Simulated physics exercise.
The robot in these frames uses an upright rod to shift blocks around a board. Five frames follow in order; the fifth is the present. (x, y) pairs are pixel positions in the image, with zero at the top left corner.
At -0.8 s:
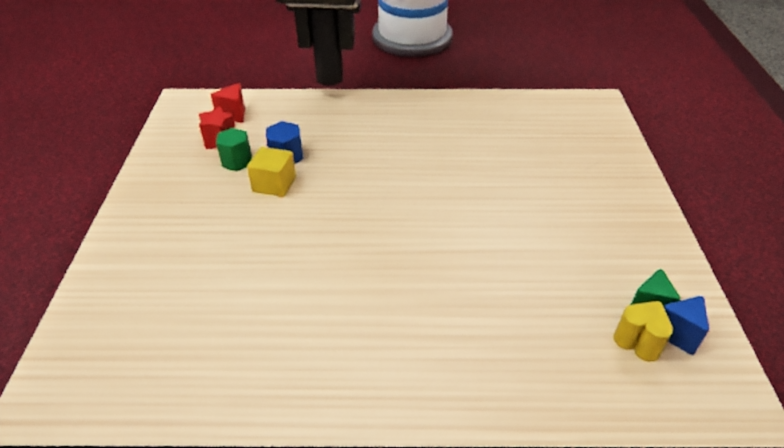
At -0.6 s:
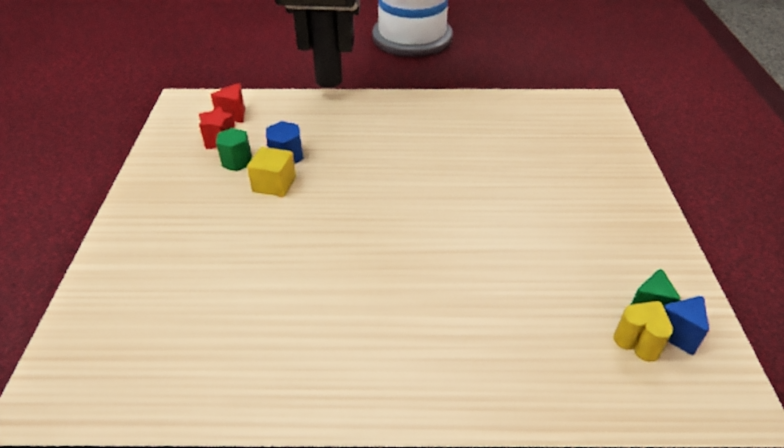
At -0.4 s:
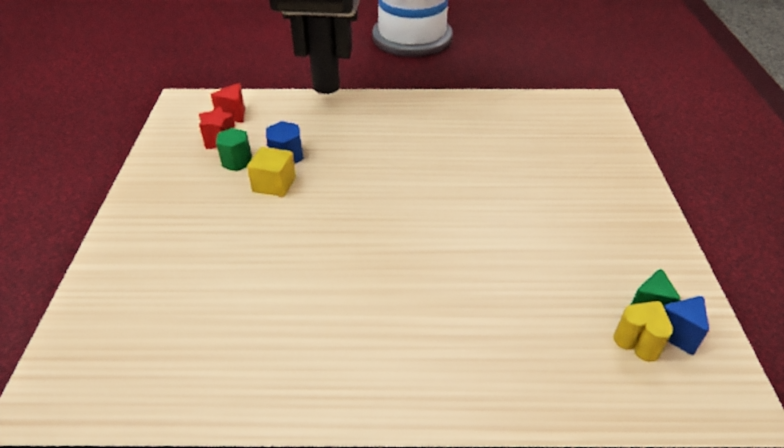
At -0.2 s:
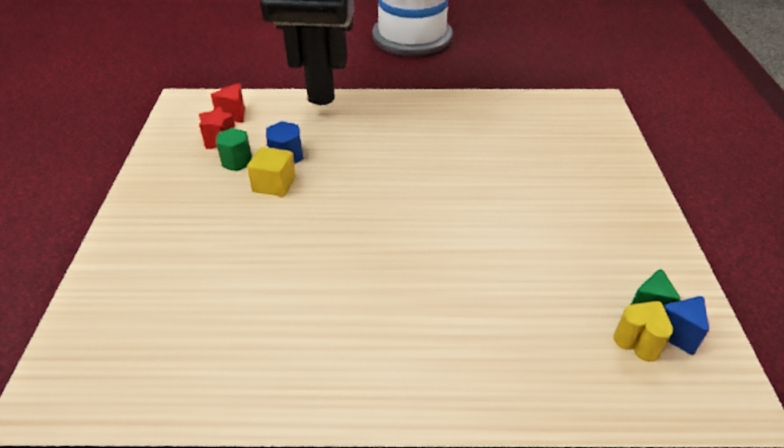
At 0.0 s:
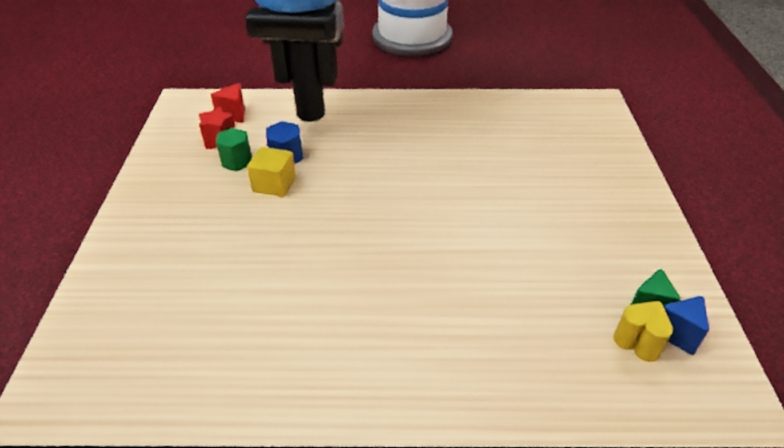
At the start, a robot's dark upright rod rests at the top edge of a pale board, with a cluster of red, green, blue and yellow blocks at upper left and another group at lower right. The rod then moves slightly down and left, nearing the blue hexagon, while every block stays still.
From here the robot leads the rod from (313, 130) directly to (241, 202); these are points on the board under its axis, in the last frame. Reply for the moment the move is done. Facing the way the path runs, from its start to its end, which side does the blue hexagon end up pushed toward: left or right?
It heads right.
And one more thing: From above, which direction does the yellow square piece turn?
From the top, the block rotates counterclockwise.
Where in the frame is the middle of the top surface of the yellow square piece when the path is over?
When the path ends, it will be at (258, 191).
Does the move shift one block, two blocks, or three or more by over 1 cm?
My guess is two.
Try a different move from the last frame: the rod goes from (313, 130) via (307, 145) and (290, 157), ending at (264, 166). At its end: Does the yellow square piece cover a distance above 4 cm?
My answer is no.
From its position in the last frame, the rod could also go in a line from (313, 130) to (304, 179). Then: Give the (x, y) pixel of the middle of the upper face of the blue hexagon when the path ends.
It should be at (268, 140) by then.
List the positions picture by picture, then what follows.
In the first picture, lower end of the rod at (330, 79), tops of blocks, green hexagon at (231, 136), yellow square piece at (270, 159), blue hexagon at (283, 131).
In the second picture, rod at (329, 81), blocks as before.
In the third picture, rod at (327, 87), blocks as before.
In the fourth picture, rod at (321, 98), blocks as before.
In the fifth picture, rod at (311, 114), green hexagon at (231, 136), yellow square piece at (270, 159), blue hexagon at (283, 131).
On the path given first. One third of the way, rod at (288, 136); yellow square piece at (264, 166), turned 15° anticlockwise; blue hexagon at (268, 143).
Two thirds of the way, rod at (264, 159); yellow square piece at (256, 183), turned 55° anticlockwise; blue hexagon at (234, 165), turned 20° clockwise.
At the end, rod at (238, 186); green hexagon not moved; yellow square piece at (258, 191), turned 65° anticlockwise; blue hexagon at (199, 183), turned 60° clockwise.
